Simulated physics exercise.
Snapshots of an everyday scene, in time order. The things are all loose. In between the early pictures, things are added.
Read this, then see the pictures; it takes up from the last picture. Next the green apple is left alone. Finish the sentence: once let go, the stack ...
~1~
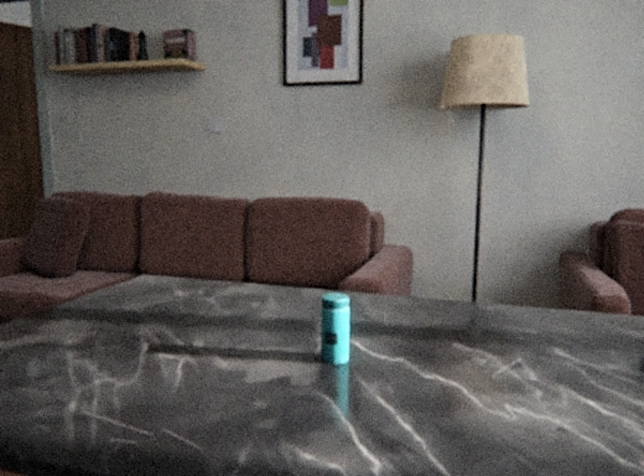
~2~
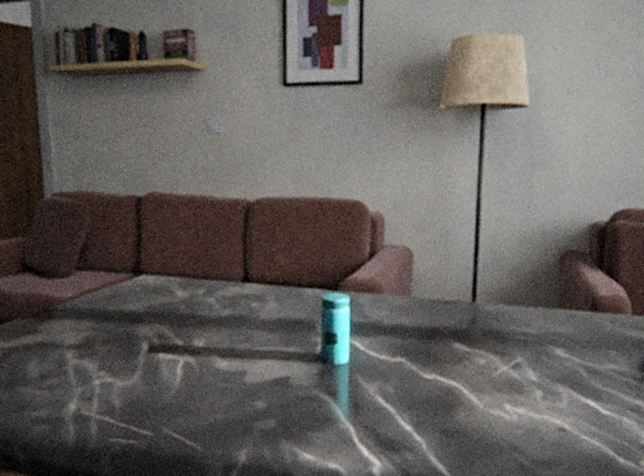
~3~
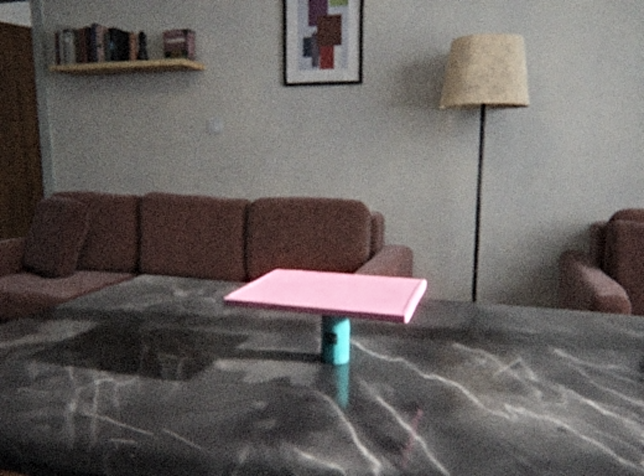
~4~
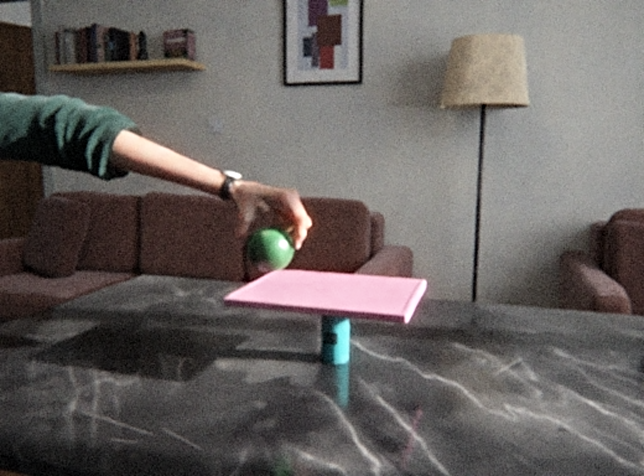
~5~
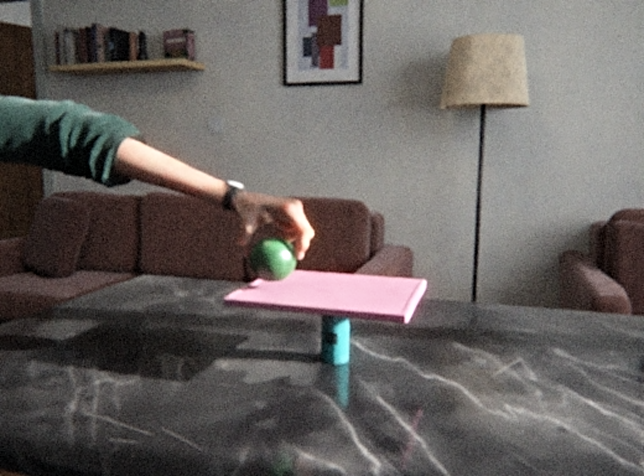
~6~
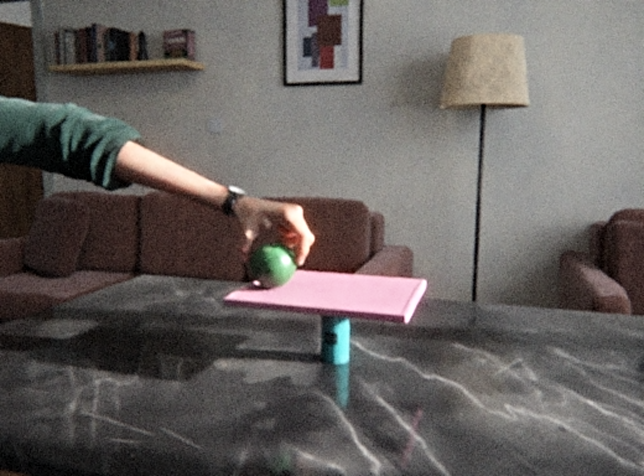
Once let go, the stack falls apart.
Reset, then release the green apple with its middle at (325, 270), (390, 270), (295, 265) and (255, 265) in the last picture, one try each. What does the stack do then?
Try 1: Stable; try 2: Collapse; try 3: Collapse; try 4: Collapse.
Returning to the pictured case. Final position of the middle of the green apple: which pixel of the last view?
About (239, 335).
Then, 0.30 s on from there, green apple now fallen; pink lid turned 43° from how it was put.
Then, 0.50 s on from there, pink lid turned 53° from how it was put; turquoise shaker turned 11° from how it was put.
Then, 0.70 s on from there, turquoise shaker and pink lid now fallen.
Then, 0.90 s on from there, things are still on the move.
In the end, fallen, green apple, turquoise shaker and pink lid. At the end, from the last picture's camera, green apple near (239, 335). The stack loses its balance.
